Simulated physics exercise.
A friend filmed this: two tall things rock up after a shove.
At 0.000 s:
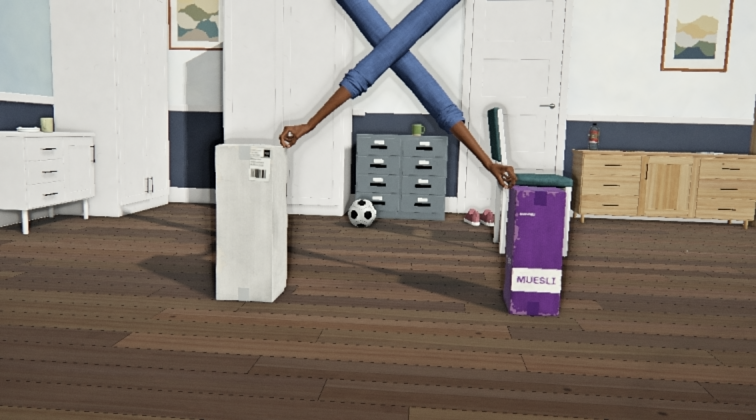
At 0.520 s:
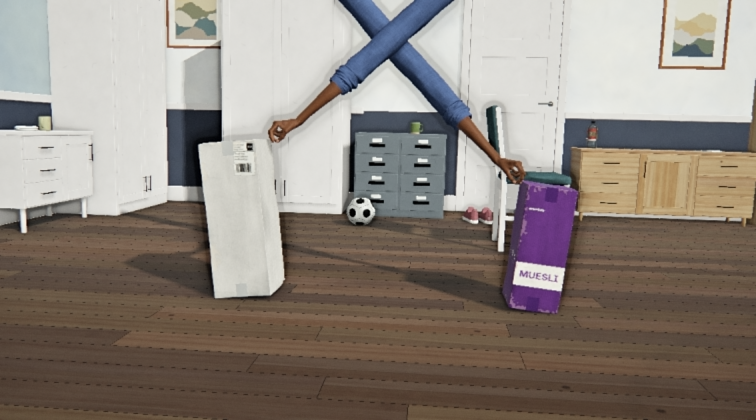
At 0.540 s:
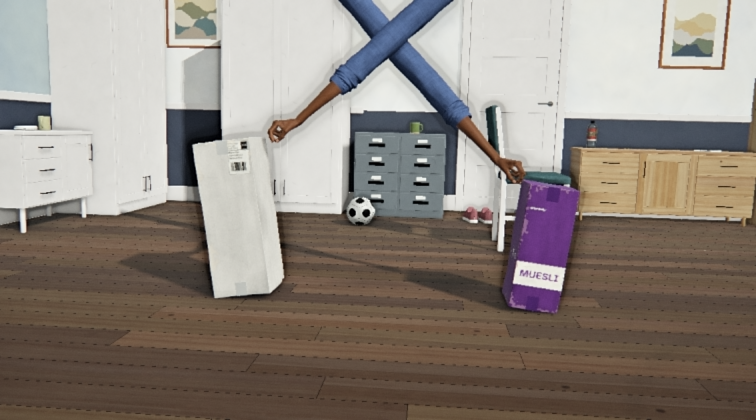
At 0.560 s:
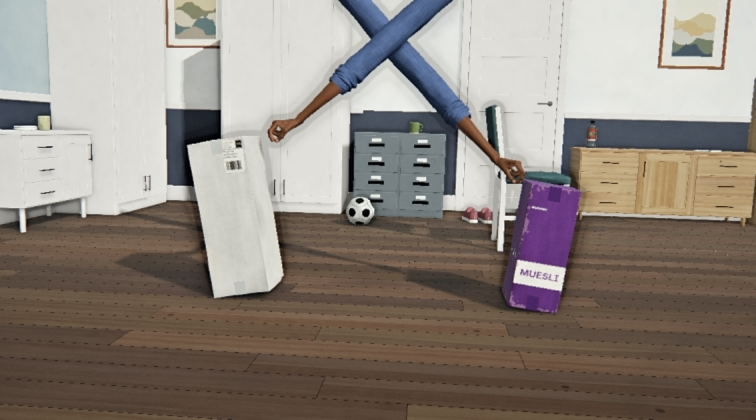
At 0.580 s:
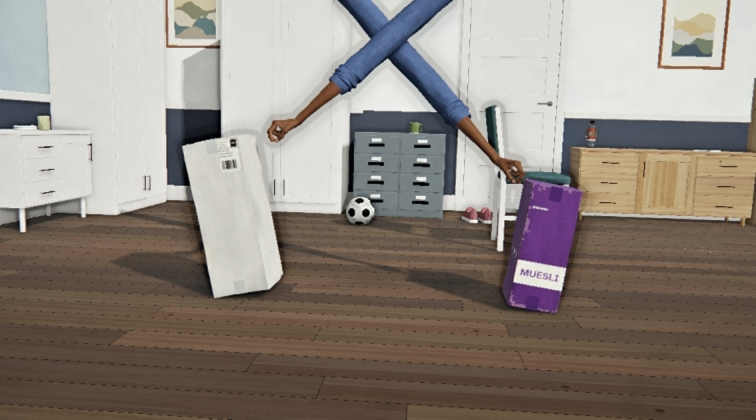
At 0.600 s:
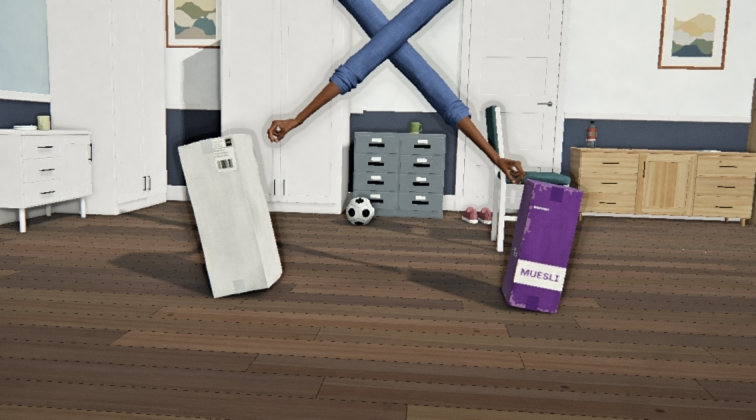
A white parcel and a purple muesli box rocked up off upright as two crossed arms reached down to them, the parcel leaning left and the box slightly right, both tilting gradually further.
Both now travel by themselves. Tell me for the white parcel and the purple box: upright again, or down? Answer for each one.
Outcome: Probably the white parcel ends up fallen, probably the purple box ends up steady.
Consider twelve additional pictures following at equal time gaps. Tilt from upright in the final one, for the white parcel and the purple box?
Tilts at that frame: 35° and 2°.
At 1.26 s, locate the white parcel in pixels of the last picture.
I'd look close to pixel (153, 252).
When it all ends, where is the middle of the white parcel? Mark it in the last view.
It ends up around (157, 261).
By 0.86 s, white parcel 35° off upright near (204, 214); purple box upright near (532, 246).
By 1.06 s, white parcel 63° off upright near (171, 232); purple box 4° off upright near (526, 245).
By 1.26 s, white parcel on its side near (153, 252); purple box 3° off upright near (534, 246).
When it is over (2.1 s), the white parcel goes down on its side, near (157, 261); the purple box returns to its base, near (531, 247).
